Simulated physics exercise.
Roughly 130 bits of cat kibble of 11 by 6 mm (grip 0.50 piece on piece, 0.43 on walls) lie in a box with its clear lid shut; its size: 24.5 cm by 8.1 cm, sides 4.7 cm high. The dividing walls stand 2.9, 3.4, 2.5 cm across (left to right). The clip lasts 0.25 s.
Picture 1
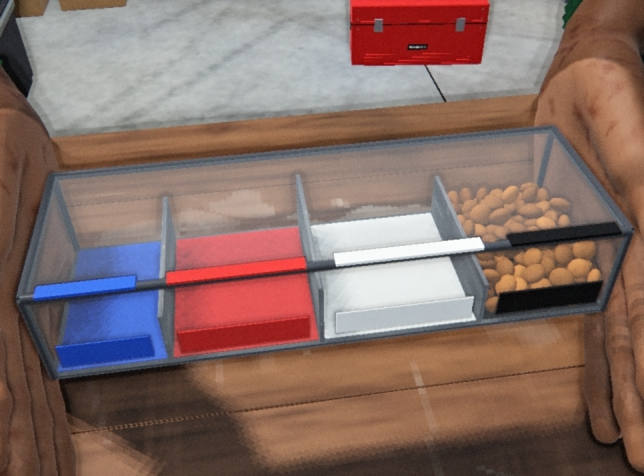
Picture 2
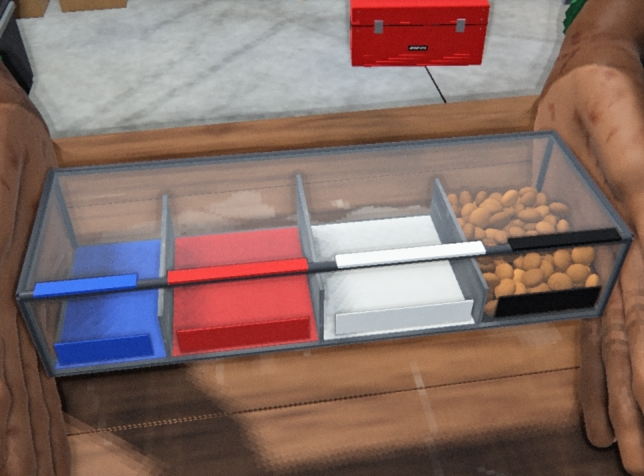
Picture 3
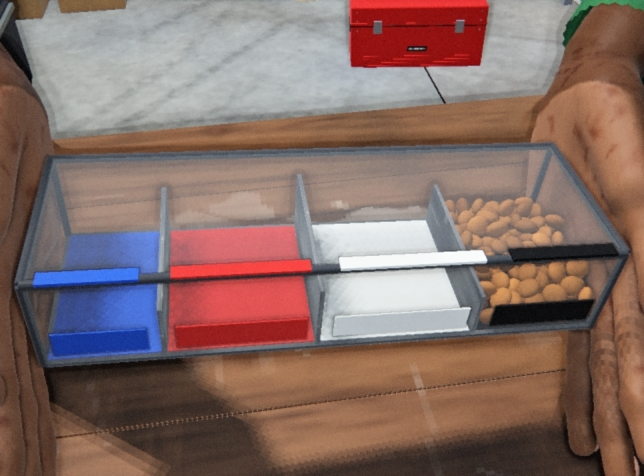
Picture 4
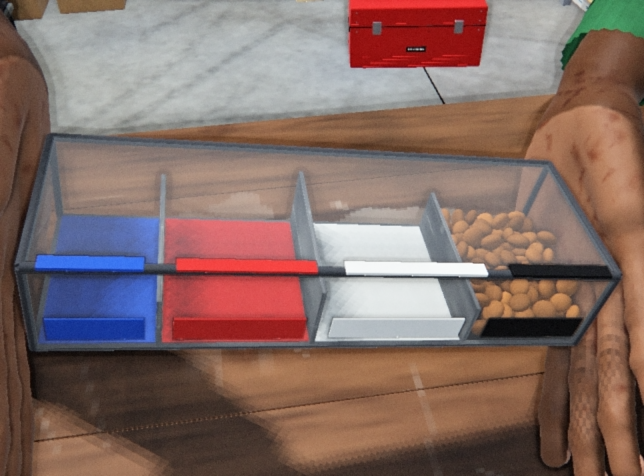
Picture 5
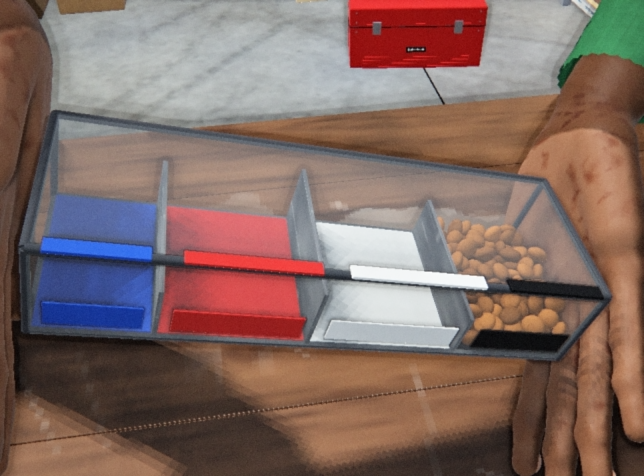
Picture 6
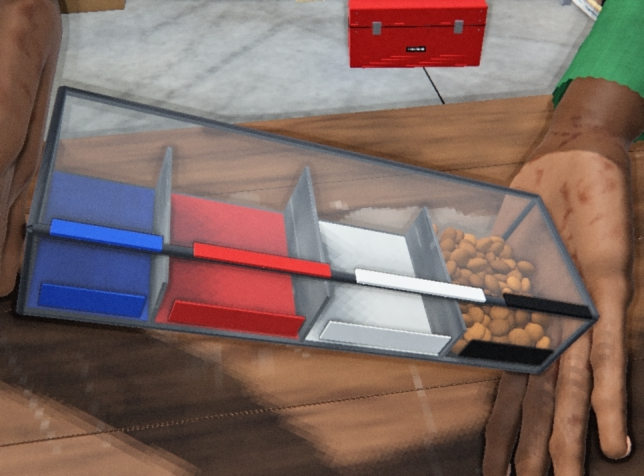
The clip shows a clear lidded box with blue, red and white sections and small brown pieces in the black-marked right section, between two hands on a wooden surface, gradually tilting with its right side lower.
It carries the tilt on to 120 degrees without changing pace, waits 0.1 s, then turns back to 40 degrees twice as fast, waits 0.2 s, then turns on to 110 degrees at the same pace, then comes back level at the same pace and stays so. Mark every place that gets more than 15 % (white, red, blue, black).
White no, red no, blue no, black yes.
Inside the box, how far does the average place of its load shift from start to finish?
About 1.0 cm.
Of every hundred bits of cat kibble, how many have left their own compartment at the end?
Some 0 per cent.
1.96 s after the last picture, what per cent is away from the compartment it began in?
Roughly 0 per cent.
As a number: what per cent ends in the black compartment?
About 100 per cent.
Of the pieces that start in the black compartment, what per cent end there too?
Roughly 100 per cent.
Then, 1.07 s after the last picture, tilt 113 degrees; black 100 %; middle of all pieces near (263, 329).
Then, 1.96 s after the last picture, tilt 70 degrees; black 100 %; middle of all pieces near (389, 347).
Then, 2.78 s after the last picture, tilt 67 degrees; black 100 %; middle of all pieces near (399, 346).
Then, 3.56 s after the last picture, tilt 0 degrees; black 100 %; middle of all pieces near (534, 239).
In the end, white 0 %, red 0 %, blue 0 %, black 100 %.
